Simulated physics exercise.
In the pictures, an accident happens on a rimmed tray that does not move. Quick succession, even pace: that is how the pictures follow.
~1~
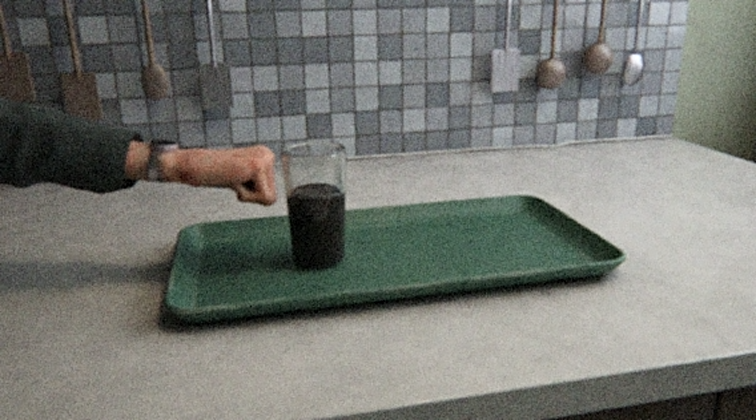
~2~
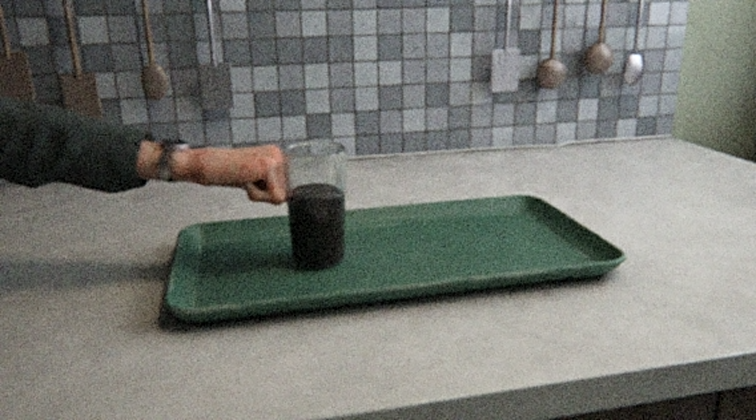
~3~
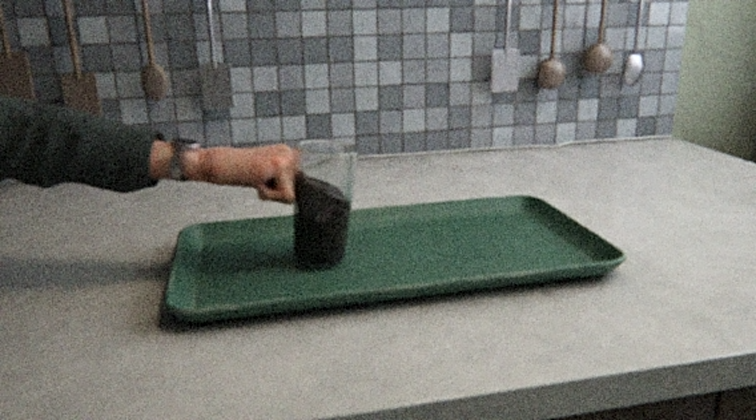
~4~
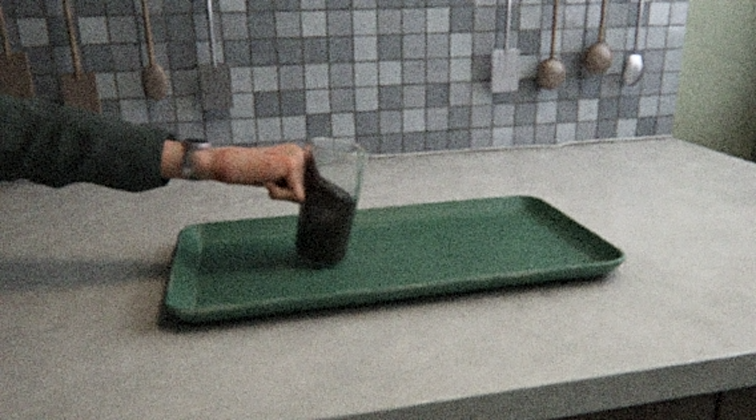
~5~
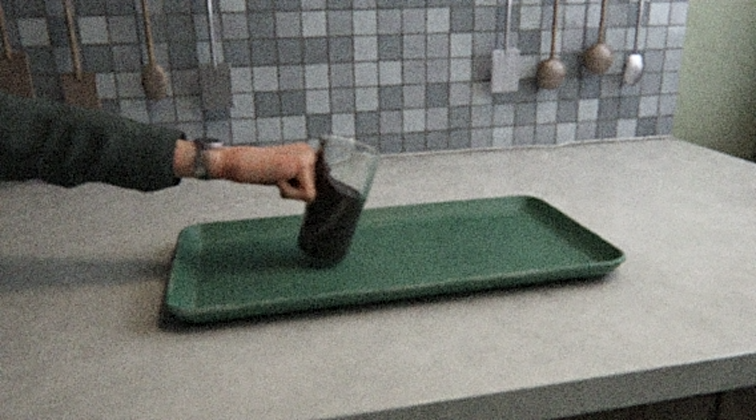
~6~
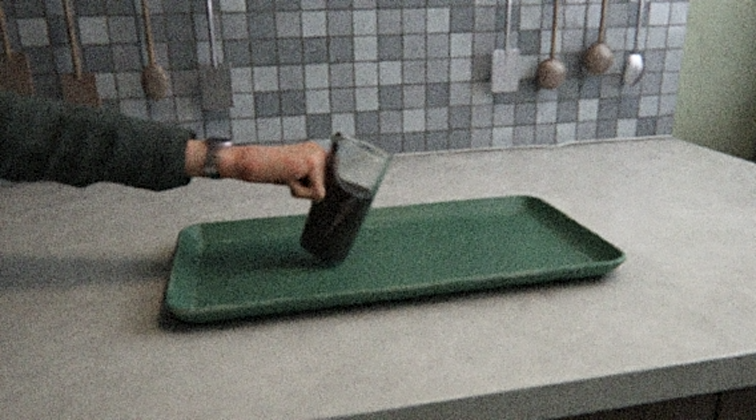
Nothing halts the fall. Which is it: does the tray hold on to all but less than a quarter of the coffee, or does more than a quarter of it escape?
Over a quarter escapes.
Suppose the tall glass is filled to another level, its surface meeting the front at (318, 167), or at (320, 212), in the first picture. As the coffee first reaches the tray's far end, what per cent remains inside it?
About 55 % for the first fill, about 60 % for the second.
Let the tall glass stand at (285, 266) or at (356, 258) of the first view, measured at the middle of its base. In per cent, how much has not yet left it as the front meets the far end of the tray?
Near 50 % and 75 %.
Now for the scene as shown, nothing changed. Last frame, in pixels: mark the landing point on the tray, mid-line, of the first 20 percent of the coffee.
It lands near (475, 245).
A moment on, the tall glass is falling and 100 per cent is in the glass, 0 on the tray and 0 above or beyond its rim.
Next, the tall glass lies on its side and 70 per cent is in the glass, 23 on the tray and 7 above or beyond its rim.
Then the tall glass lies on its side and 36 per cent is in the glass, 52 on the tray and 12 above or beyond its rim.
Later the tall glass lies on its side and 20 per cent is in the glass, 41 on the tray and 40 above or beyond its rim.
At rest 61 per cent is held by tray and glass, 39 is off the tray.
